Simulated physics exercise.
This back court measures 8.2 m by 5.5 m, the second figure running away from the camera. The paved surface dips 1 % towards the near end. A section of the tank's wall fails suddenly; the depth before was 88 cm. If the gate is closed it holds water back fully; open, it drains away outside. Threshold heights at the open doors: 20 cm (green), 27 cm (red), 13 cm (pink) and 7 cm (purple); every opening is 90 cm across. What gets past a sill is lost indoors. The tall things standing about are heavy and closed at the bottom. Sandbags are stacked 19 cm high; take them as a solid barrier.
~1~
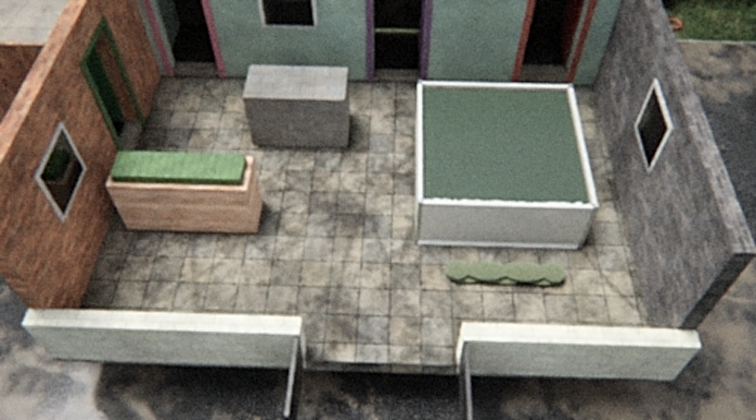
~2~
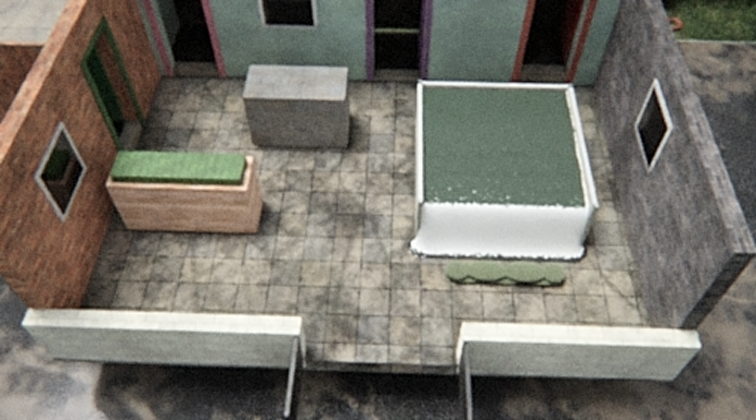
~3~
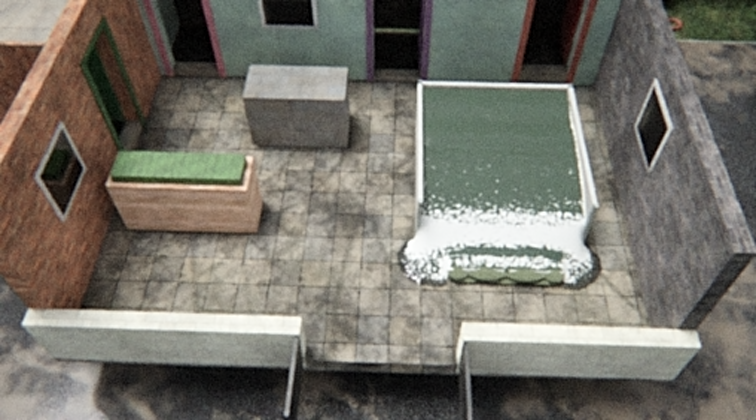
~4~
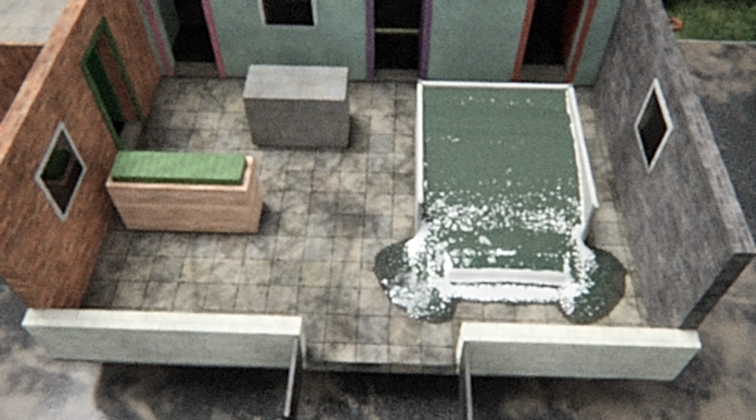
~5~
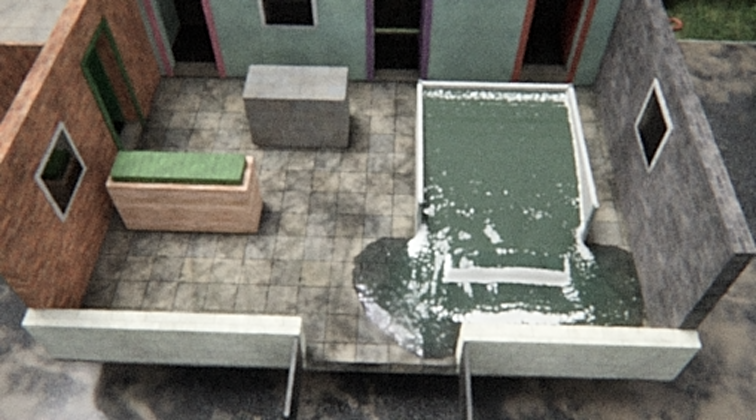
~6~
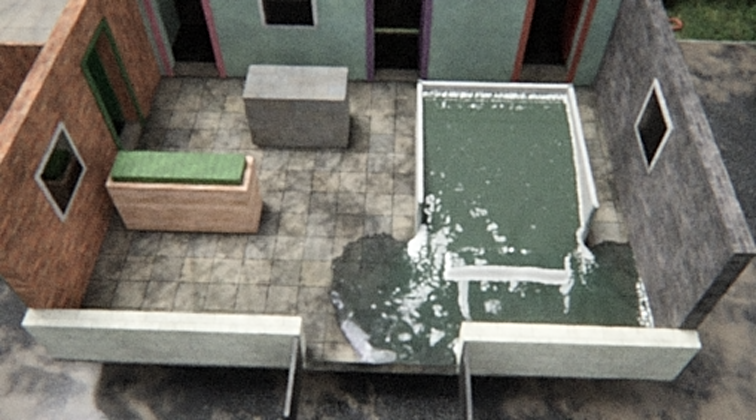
In a paved courtyard, water bursts from a tank's front and spreads across the floor.
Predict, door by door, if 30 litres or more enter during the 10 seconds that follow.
Door by door: At the green door it keeps below the limit; at the red door it does not reach the limit; at the pink door it keeps below the limit; at the purple door it does not reach the limit.
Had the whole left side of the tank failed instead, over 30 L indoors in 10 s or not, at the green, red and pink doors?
Then: Green over, red below, pink past it.
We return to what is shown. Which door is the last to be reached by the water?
The pink one.
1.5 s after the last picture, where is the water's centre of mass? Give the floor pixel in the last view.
Around (504, 246).
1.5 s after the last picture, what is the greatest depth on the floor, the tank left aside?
Roughly 52 cm.
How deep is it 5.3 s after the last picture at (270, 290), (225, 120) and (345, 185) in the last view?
In that order: 4, 2 and 0 cm.
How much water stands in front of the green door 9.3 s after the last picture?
About 11.0 cm.
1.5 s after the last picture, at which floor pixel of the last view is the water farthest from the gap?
Near (134, 338).
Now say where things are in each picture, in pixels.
In the first frame, the tank at (500, 143) is whole and still, 88 cm deep.
In the second frame, the front is at (412, 244), 1.3 m from the gap at (501, 227); 0.6 m2 of floor is under water; 88 cm left at the back of the tank.
In the third frame, water pours out at (501, 230) and has run 1.5 m, to (408, 270); typically 27 cm deep outside, 88 cm at the tank's back.
In the fourth frame, water pours out at (500, 231) and has run 1.9 m, to (388, 287); typically 15 cm deep outside, 87 cm at the tank's back.
In the fifth frame, the front is at (374, 315), 2.3 m from the gap at (500, 232); 6.2 m2 of floor is under water; 79 cm left at the back of the tank.
In the sixth frame, water pours out at (500, 232) and has run 2.8 m, to a hidden place; typically 10 cm deep outside, 74 cm at the tank's back.
Then, 0.7 s after the last picture water covers 25 % of the floor and is deepest (62 cm) near (651, 355); green door not reached, red door not reached, pink door not reached, purple door not reached.
Then, 1.5 s after the last picture water covers 35 % of the floor and is deepest (52 cm) near (625, 298); green door not reached, red door not reached, pink door not reached, purple door not reached.
Then, 2.8 s after the last picture water covers 50 % of the floor and is deepest (46 cm) near (589, 88); green door not reached, red door 18 cm at the sill, 0 L in, pink door not reached, purple door not reached.
Then, 5.3 s after the last picture water covers 80 % of the floor and is deepest (26 cm) near (70, 336); green door 6 cm at the sill, 0 L in, red door 14 cm at the sill, 2 L in, pink door 8 cm at the sill, 0 L in, purple door 3 cm at the sill, 0 L in.
Then, 9.3 s after the last picture water covers 95 % of the floor and is deepest (14 cm) near (70, 336); green door 11 cm at the sill, 0 L in, red door 6 cm at the sill, 2 L in, pink door 8 cm at the sill, 1 L in, purple door 4 cm at the sill, 0 L in.
